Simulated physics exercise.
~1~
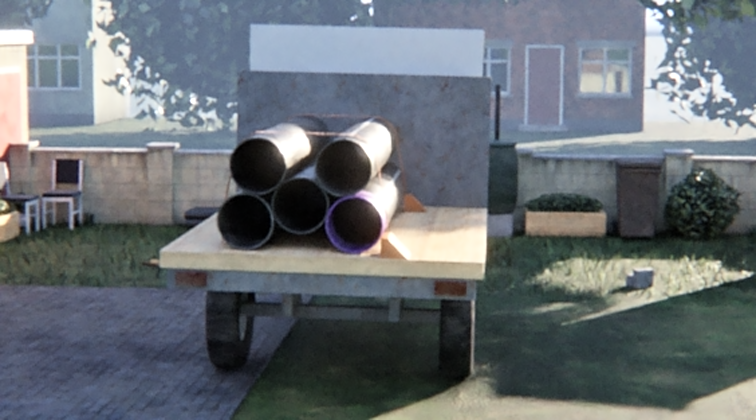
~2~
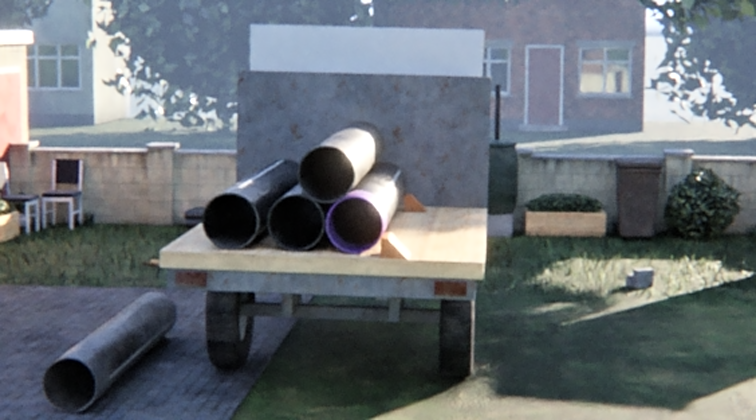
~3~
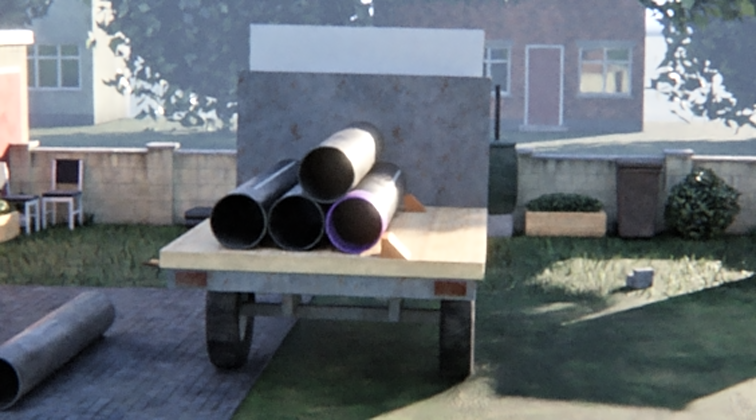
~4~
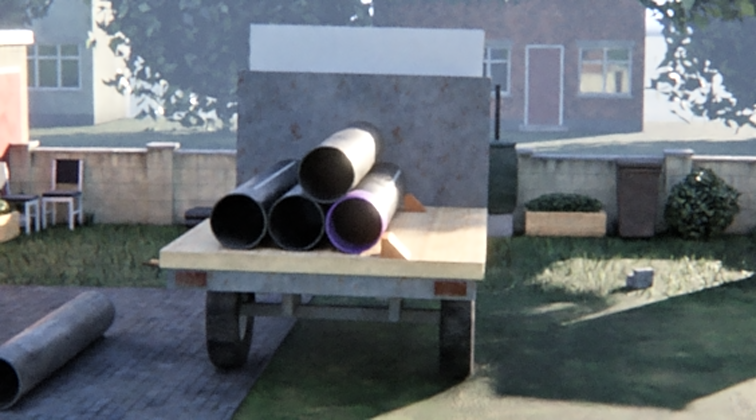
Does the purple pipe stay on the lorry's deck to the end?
Yes, the purple pipe stays on the deck. It is still resting beside the wedge at the right foot of the stack.
